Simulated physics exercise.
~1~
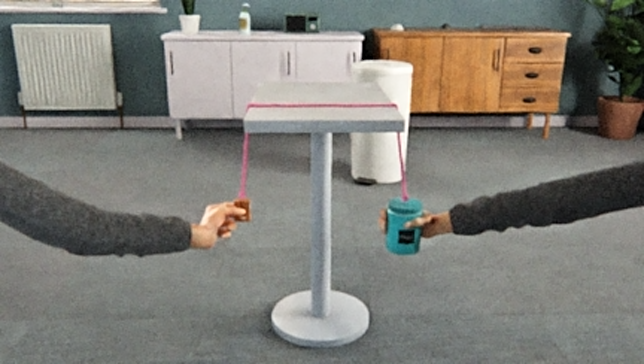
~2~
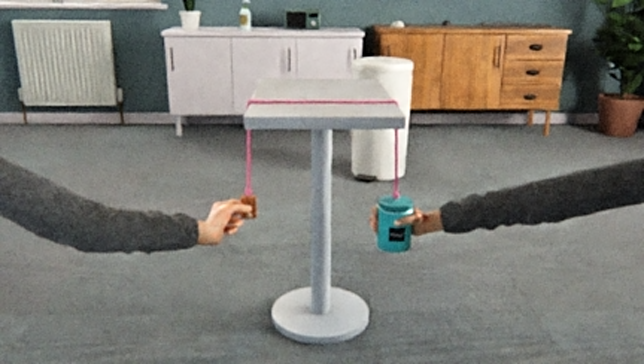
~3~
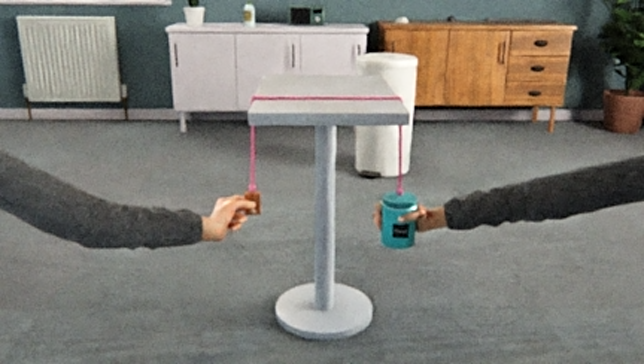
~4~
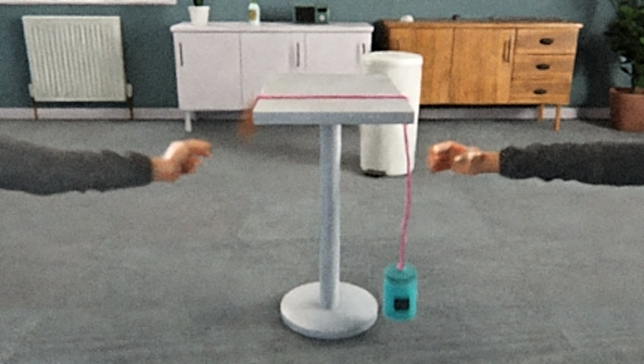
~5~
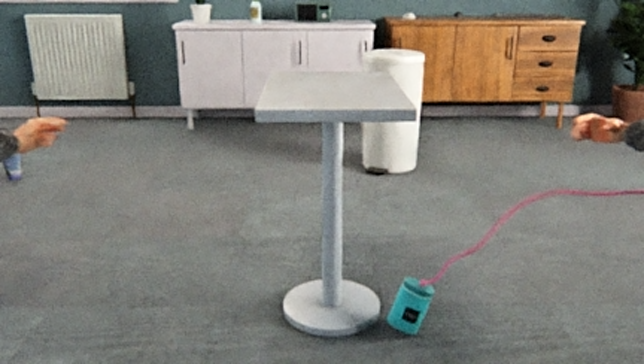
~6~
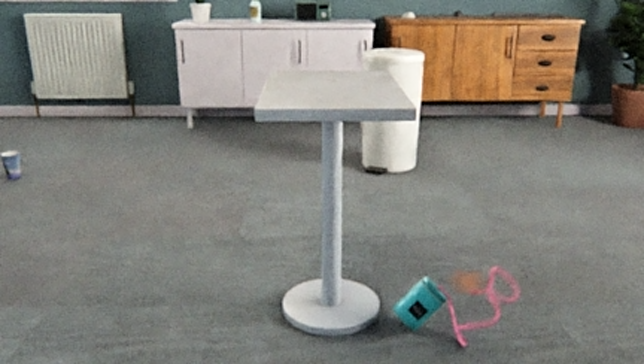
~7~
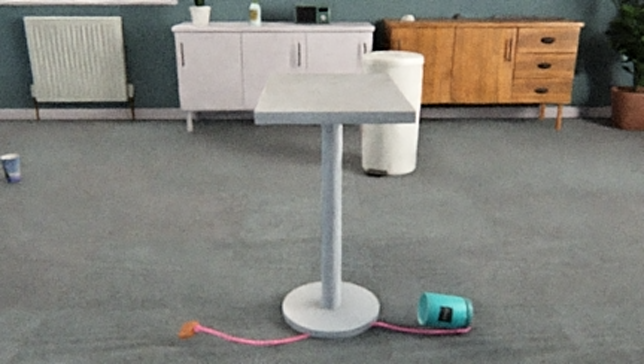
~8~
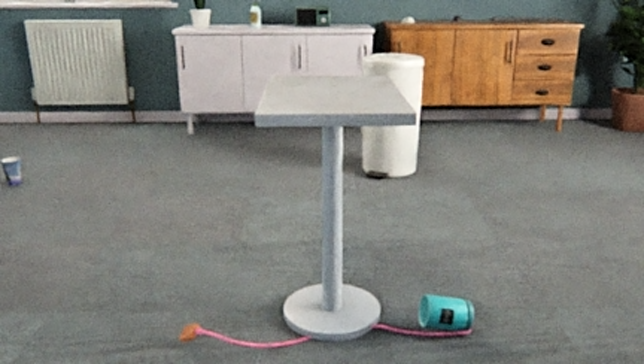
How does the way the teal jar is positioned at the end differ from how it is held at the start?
At the start the teal jar is held upright beside the stand, but at the end it lies on its side on the floor.
